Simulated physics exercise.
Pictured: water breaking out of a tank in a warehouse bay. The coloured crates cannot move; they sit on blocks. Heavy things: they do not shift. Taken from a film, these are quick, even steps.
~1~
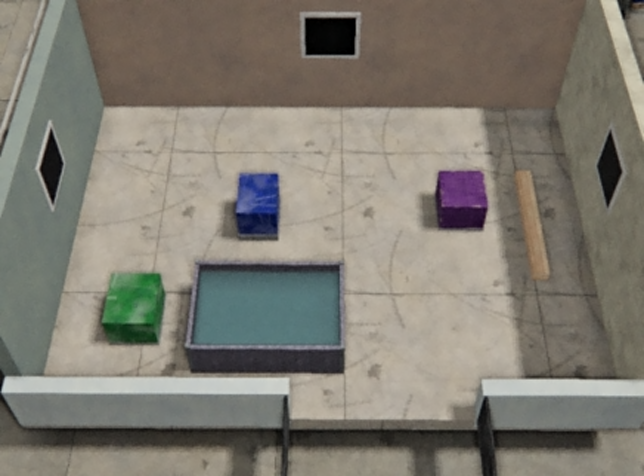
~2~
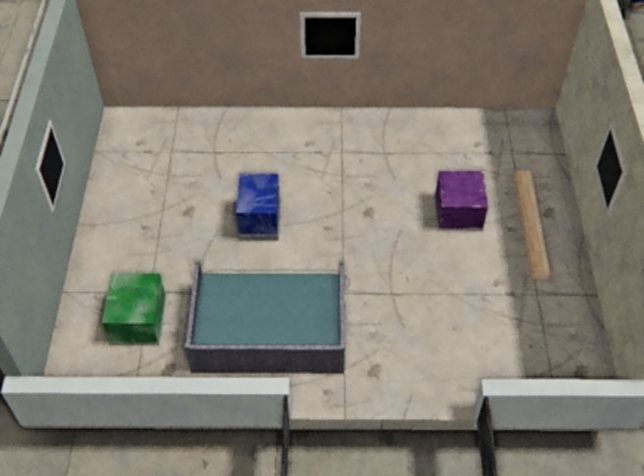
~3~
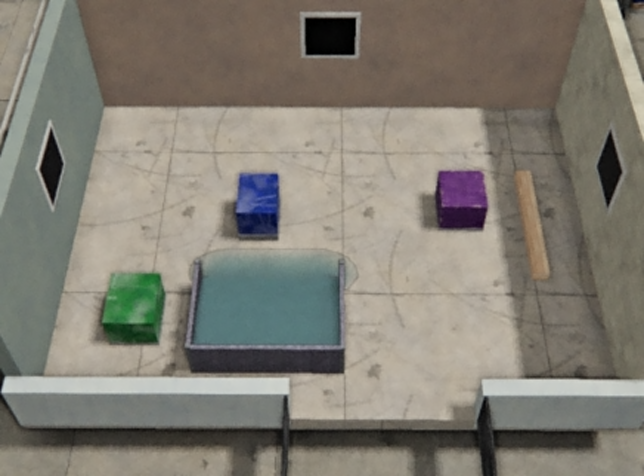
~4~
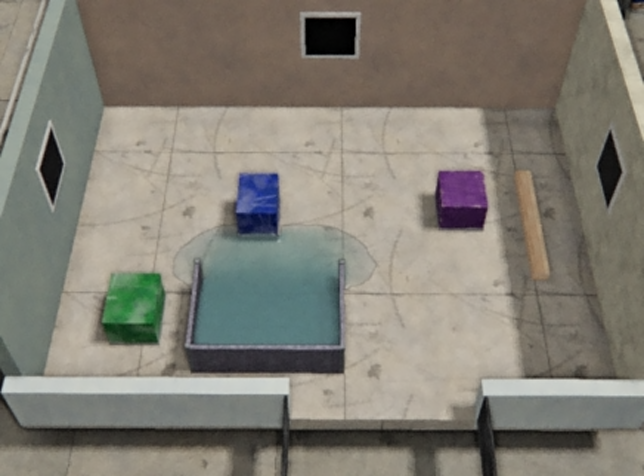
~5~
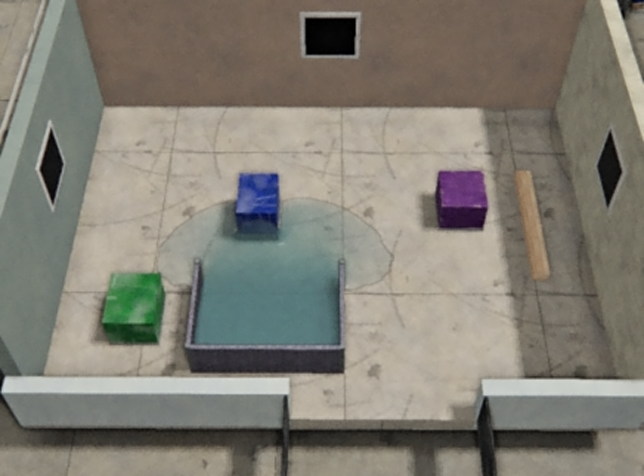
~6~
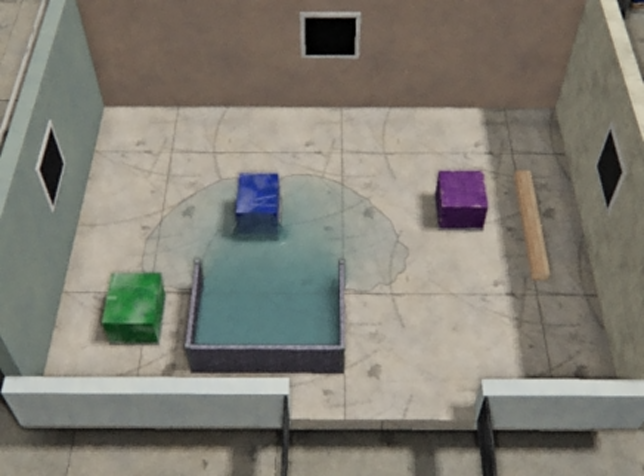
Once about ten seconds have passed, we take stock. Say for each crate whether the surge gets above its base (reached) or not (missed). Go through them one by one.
Blue crate: Reached; purple crate: Reached; green crate: Reached.
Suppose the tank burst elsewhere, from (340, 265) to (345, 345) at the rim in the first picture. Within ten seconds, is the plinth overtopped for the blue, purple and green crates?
I'd say the blue crate stays clear, while the purple crate is overrun and the green crate stays clear.
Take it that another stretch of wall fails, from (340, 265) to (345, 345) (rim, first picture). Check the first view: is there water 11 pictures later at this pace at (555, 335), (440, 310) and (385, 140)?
One by one, they turn out drenched, drenched and not soaked.
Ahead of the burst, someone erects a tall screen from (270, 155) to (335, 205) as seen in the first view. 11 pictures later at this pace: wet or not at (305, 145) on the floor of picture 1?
There: Dry.
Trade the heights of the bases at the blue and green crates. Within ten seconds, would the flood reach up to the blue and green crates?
First the blue crate, which goes under; then the green crate, which stays clear.
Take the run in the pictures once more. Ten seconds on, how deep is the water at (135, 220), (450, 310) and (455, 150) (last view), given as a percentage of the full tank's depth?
About 8, 6, 8 %.
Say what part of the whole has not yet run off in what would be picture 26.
That works out to about 100 per cent.
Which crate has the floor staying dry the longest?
I think it's the crate marked green.
A moment on, water covers 30 % of the floor; the blue crate water round its plinth, the purple crate not reached, the green crate not reached.
Next, water covers 45 % of the floor; the blue crate water round its plinth, the purple crate water round its plinth, the green crate not reached.
Then, water covers 55 % of the floor; the blue crate water round its plinth, the purple crate water round its plinth, the green crate water round its plinth.
Later, water covers 75 % of the floor; the blue crate water round its plinth, the purple crate water round its plinth, the green crate water round its plinth.
In the end, water covers 95 % of the floor; the blue crate was topped, the purple crate was topped, the green crate was topped.
